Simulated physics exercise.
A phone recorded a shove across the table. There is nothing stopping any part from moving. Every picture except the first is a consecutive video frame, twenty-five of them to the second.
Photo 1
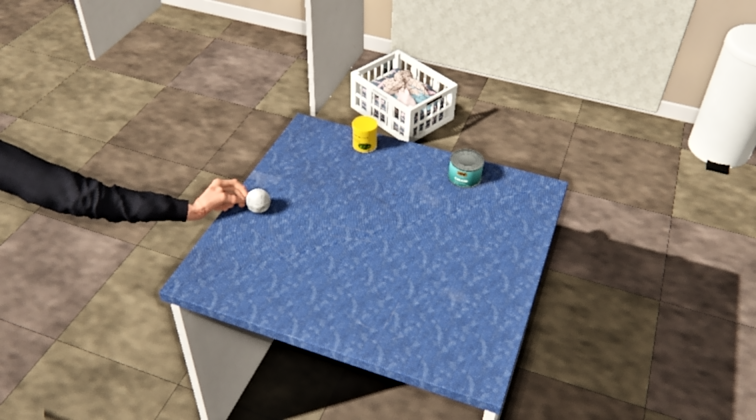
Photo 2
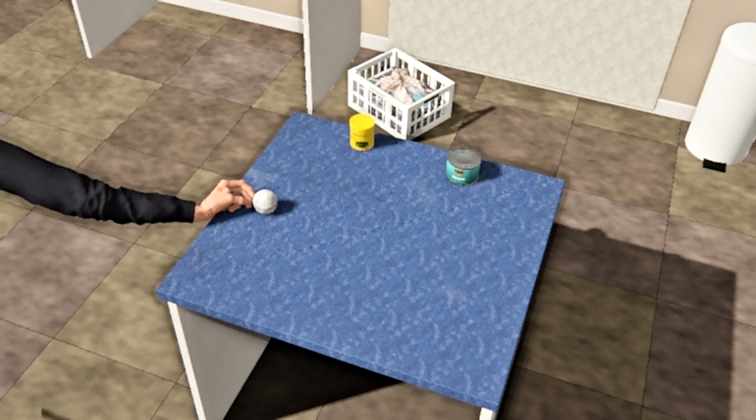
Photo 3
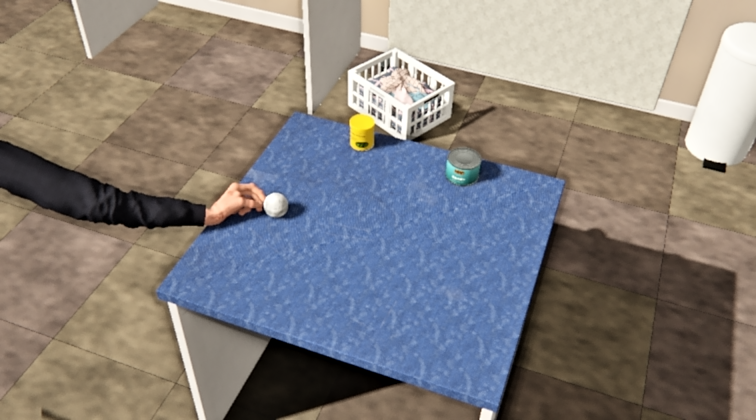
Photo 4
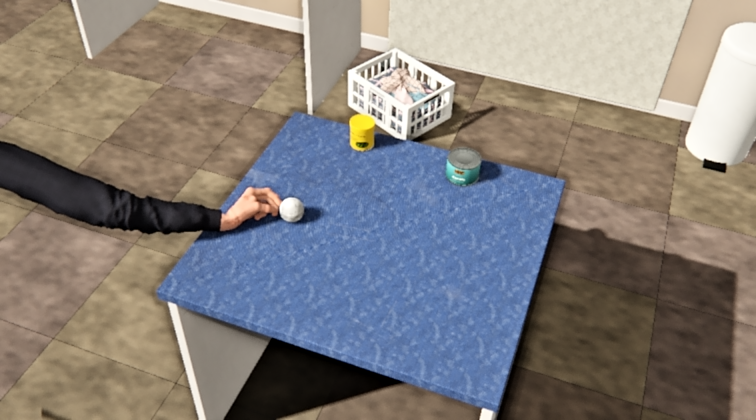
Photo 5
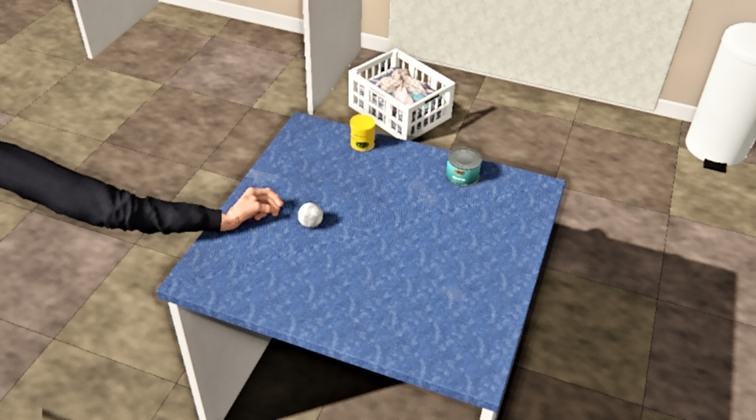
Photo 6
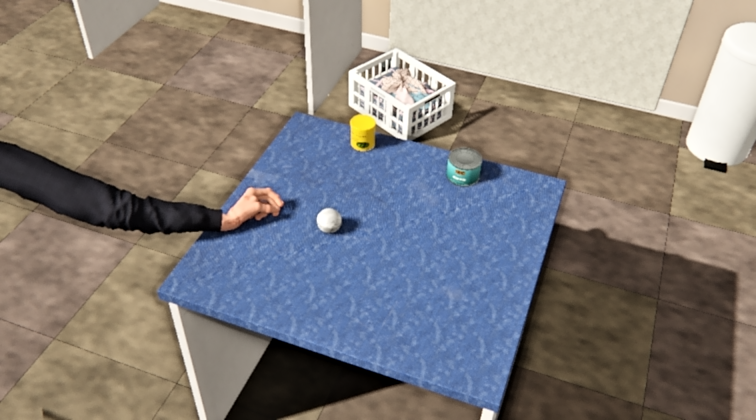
On a blue tabletop in a tiled room, a dark-sleeved arm pushes a white ball to the right, then the hand stays back as the ball rolls farther across, with a yellow container and a green can behind it.
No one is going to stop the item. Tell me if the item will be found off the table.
It will end up off the table.
Then, 0.30 s on from there, white ball shifted well along near (468, 261).
Then, 0.70 s on from there, white ball now off the table.
Then, 1.10 s on from there, things are still on the move.
In the end, off the table, white ball.
